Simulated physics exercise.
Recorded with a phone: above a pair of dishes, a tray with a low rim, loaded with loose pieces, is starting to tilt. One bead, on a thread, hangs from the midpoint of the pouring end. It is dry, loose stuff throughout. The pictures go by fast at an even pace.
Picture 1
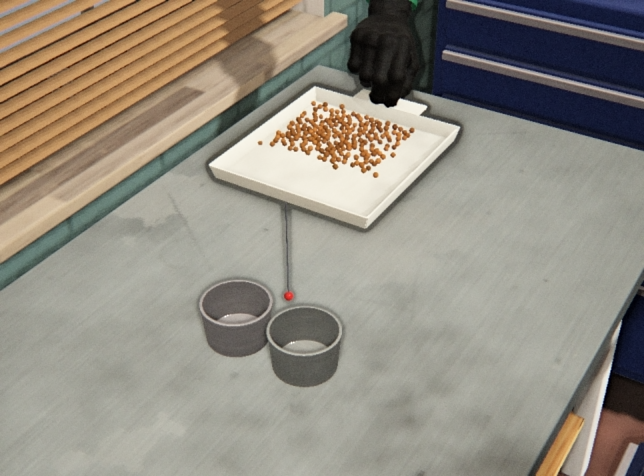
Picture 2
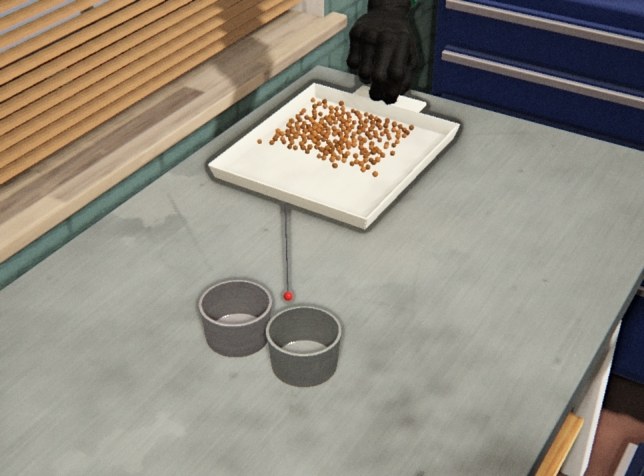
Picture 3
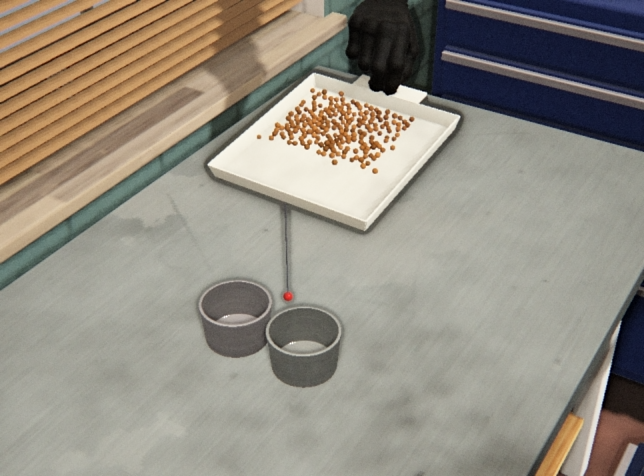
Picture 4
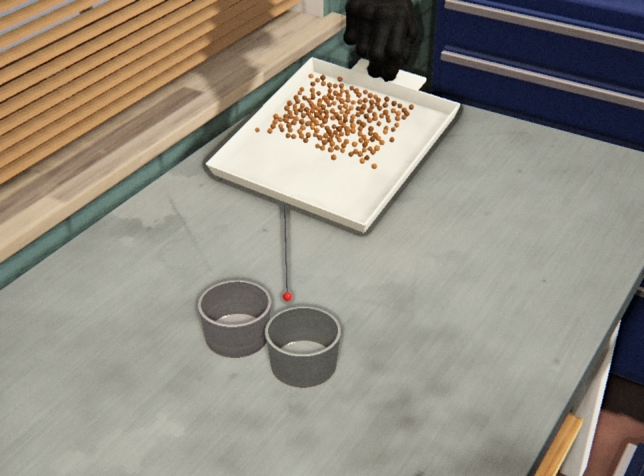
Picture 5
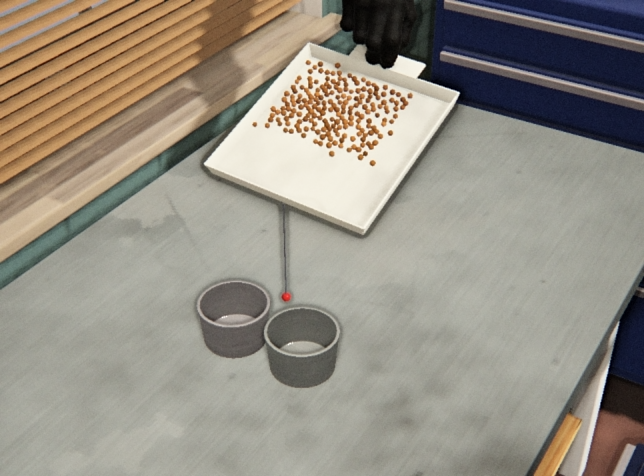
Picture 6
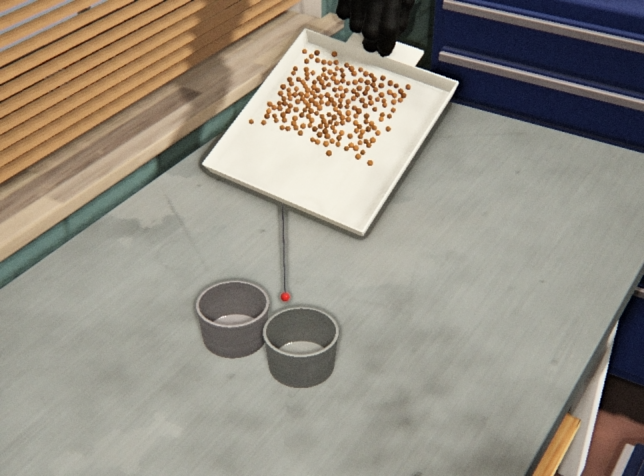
White tray of small orange-brown balls tilting gradually above two grey dishes, a black-gloved hand raising its far edge.
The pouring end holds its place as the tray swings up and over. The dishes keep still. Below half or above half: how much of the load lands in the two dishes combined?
Caught: Below half.
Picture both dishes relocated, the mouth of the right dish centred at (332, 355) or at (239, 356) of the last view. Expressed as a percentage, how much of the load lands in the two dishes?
In order: 80 percent and 0 percent.
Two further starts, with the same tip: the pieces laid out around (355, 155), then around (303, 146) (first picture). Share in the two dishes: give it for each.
Around 40 in a hundred the first time, around 40 in a hundred the second.
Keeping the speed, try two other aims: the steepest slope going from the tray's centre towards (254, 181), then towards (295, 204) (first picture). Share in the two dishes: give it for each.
Case one near 30 %; case two near 50 %.
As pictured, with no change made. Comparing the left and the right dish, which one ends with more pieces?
More ends up in the dish to the right.
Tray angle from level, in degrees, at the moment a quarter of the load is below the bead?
That would be about 75 degrees from level.
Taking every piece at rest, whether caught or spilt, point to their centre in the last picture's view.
Resting centre, last picture - approx. (318, 380).
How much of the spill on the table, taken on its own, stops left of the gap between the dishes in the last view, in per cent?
Close to 10 in a hundred.
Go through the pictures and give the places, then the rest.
The first frame shows corners of the pouring end at (215, 164) and (366, 214), level; middle of the load at (341, 137), cereal balls; left dish at (216, 336); right dish at (285, 365); bead on its thread at (289, 296).
The second frame shows corners of the pouring end at (214, 164) and (365, 215), level; middle of the load at (341, 134).
The third frame shows corners of the pouring end at (214, 163) and (365, 218), tipped barely, lowest at the right corner; middle of the load at (340, 128).
The fourth frame shows corners of the pouring end at (212, 163) and (364, 220), tipped a little, lowest at the right corner; middle of the load at (339, 118).
The fifth frame shows corners of the pouring end at (210, 162) and (362, 224), tipped clearly, lowest at the right corner; middle of the load at (337, 110).
The sixth frame shows corners of the pouring end at (208, 162) and (361, 227), tipped clearly, lowest at the right corner; middle of the load at (334, 104), about a quarter on the move; left dish at (213, 336); right dish at (282, 366).
Soon, tray tipped steeply; about two thirds on the tray; a stray few in the right dish; a stray few outside both; about a third in the air.
A while on, tray tipped past a quarter turn; a stray few on the tray; about a quarter in the right dish; a stray few in the left dish; about half outside both; about a quarter in the air.
Towards the end, tray tipped past a quarter turn; about a third in the right dish; a stray few in the left dish; about two thirds outside both.
Finally, tray tipped past a quarter turn; about a third in the right dish; a stray few in the left dish; about two thirds outside both.
